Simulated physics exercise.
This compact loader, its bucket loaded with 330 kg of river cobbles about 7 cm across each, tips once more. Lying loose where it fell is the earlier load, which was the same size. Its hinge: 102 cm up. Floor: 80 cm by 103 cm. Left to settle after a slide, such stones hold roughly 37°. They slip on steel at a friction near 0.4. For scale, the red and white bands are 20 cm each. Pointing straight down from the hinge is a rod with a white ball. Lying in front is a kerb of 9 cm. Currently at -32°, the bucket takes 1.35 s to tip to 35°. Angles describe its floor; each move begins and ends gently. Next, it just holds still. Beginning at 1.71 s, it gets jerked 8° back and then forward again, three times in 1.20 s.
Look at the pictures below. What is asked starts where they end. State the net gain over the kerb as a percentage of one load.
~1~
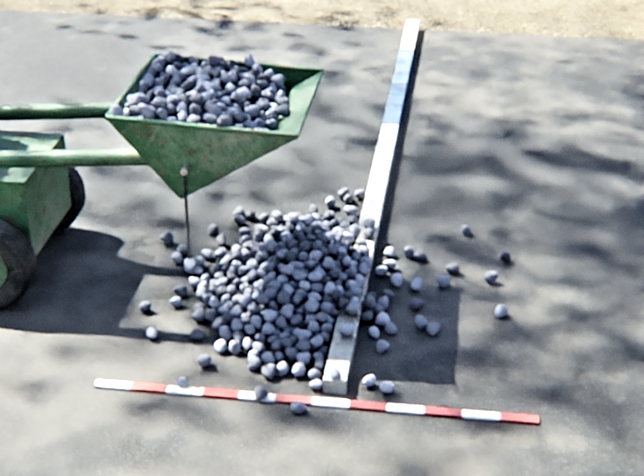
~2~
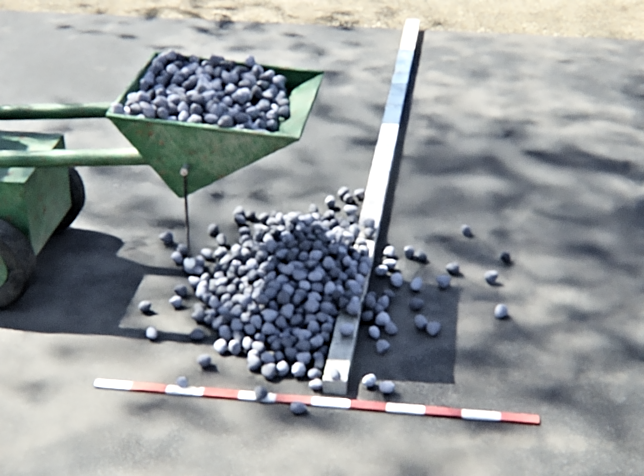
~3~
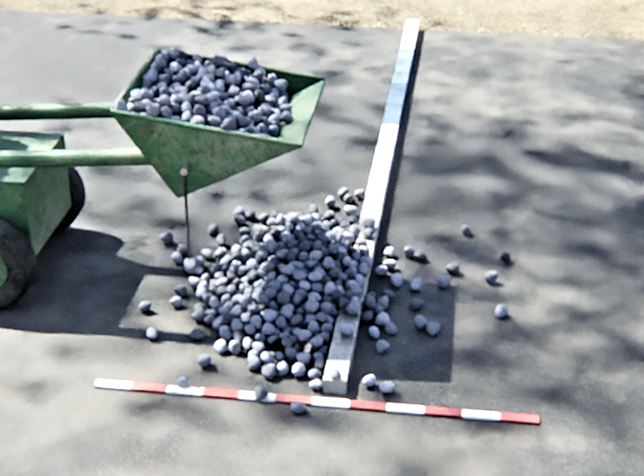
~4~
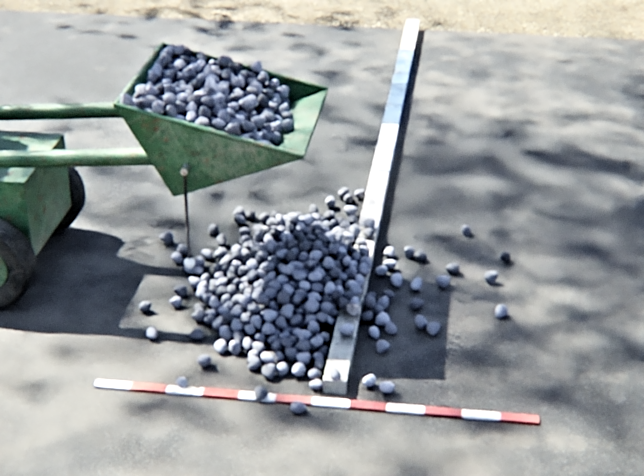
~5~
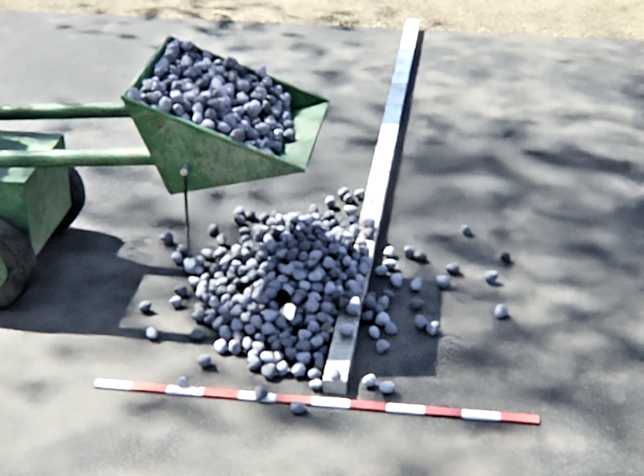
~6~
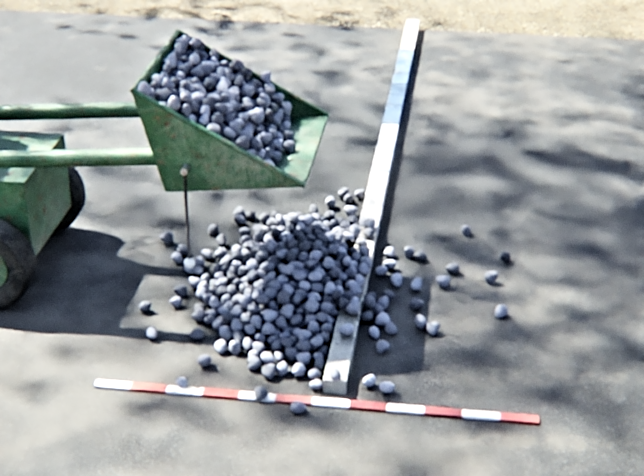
60 %.
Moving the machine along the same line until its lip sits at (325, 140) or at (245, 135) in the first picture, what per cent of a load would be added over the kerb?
Case one about 80 %, case two about 15 %.
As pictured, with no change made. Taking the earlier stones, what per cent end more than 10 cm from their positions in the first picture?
About 5 %.
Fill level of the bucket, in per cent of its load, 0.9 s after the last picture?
Close to 50 in a hundred is still held.
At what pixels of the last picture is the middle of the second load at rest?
(380, 276).
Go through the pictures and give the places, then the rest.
In the first picture, lip at (298, 136), floor tilted -32°, highest stones at (209, 68). The earlier load is highest near (301, 246), 24 cm above ground level, 95 % on this side of the kerb, 5 % over the kerb.
In the second picture, the bucket is at -31°, its lip at (299, 139); the top of the load is at (199, 68).
In the third picture, lip at (301, 146), floor tilted -27°, highest stones at (181, 63).
In the fourth picture, lip at (304, 157), floor tilted -21°, highest stones at (167, 61).
In the fifth picture, lip at (305, 170), floor tilted -14°, highest stones at (174, 56).
In the sixth picture, lip at (305, 186), floor tilted -6°, highest stones at (183, 50).
Then, 0.4 s after the last picture the floor is at 24°; in per cent of one load, 100 in the bucket, 96 on this side of the kerb, 5 over the kerb; the foremost stones are at (465, 283).
Then, 0.9 s after the last picture the floor is at 35°; in per cent of one load, 49 in the bucket, 144 on this side of the kerb, 7 over the kerb; the foremost stones are at (465, 283).
Then, 2.8 s after the last picture the floor is at 35°; in per cent of one load, 0 in the bucket, 136 on this side of the kerb, 64 over the kerb; the foremost stones are at (577, 315).
Then, 5.2 s after the last picture the floor is at 35°; in per cent of one load, 0 in the bucket, 136 on this side of the kerb, 64 over the kerb; the foremost stones are at (577, 315). Net gain over the kerb, 60.
